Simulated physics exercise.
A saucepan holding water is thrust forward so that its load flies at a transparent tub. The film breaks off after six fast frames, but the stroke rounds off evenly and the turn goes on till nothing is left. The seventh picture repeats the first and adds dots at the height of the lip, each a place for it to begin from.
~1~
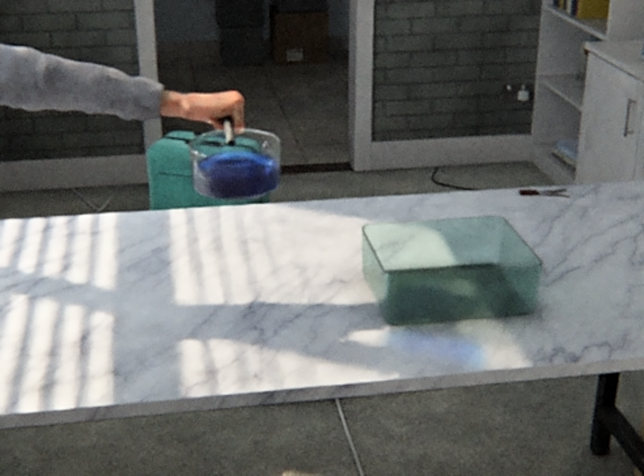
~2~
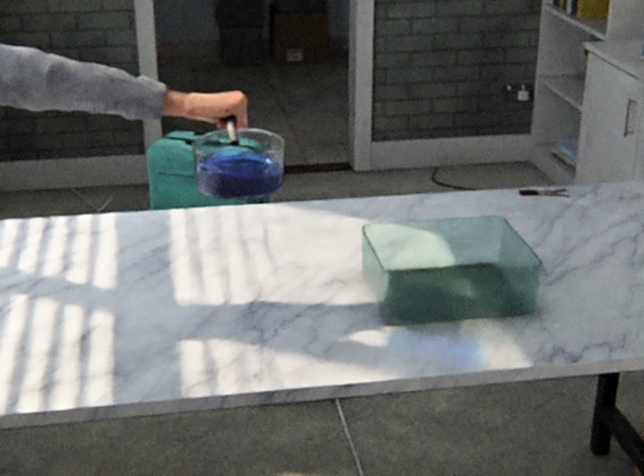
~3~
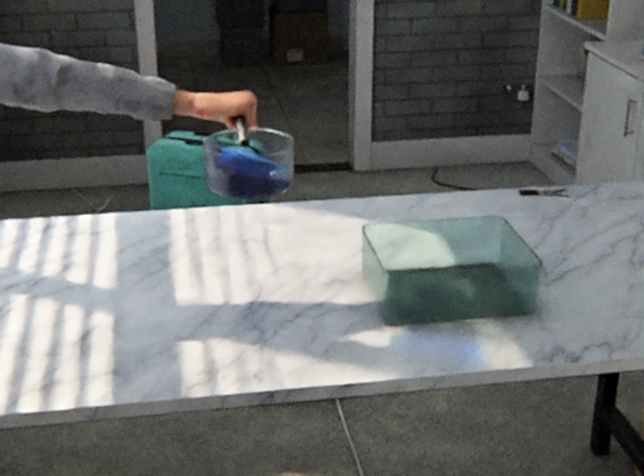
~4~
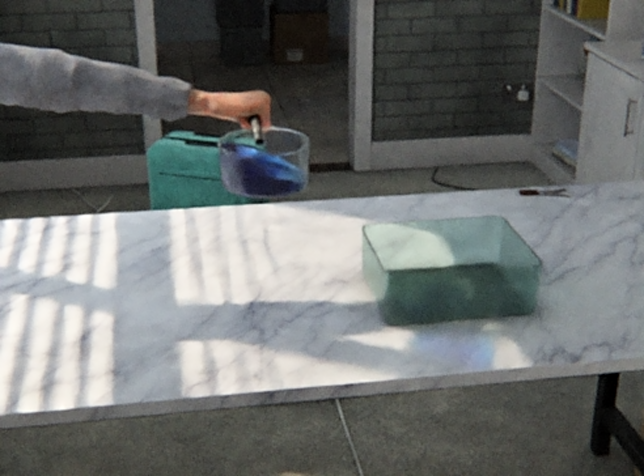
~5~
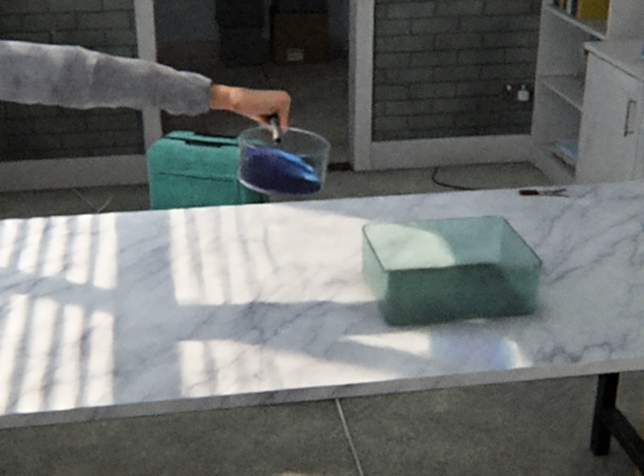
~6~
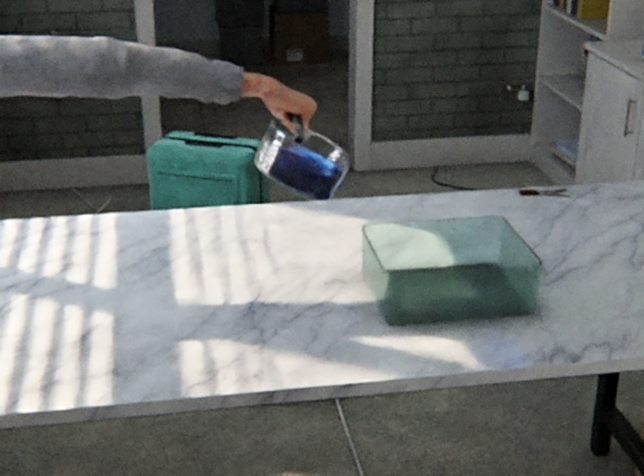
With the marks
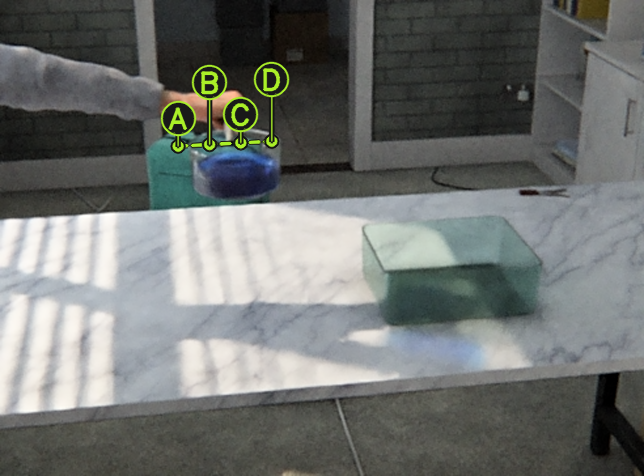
Hand moving a clear saucepan of blue liquid rightward behind a marble-patterned table, then tilting it, while a green transparent tub sits still.
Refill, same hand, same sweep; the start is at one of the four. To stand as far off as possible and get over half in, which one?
Take C.
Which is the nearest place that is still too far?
Here it is place B.
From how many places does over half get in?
Two.
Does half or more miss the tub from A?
Yes, that goes wrong.
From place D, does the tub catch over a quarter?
Yes.
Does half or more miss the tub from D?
No, not at all.
On the marked copy, A at (178, 146); B at (209, 144); C at (240, 142); D at (271, 141).
Choosing A, about 3 % lands in the tub, 96 % falls short.
Choosing B, about 33 % lands in the tub, 62 % falls short and 5 % goes beside or beyond.
Choosing C, about 66 % lands in the tub, 24 % falls short and 10 % goes beside or beyond.
Choosing D, about 78 % lands in the tub, 7 % falls short and 15 % goes beside or beyond.
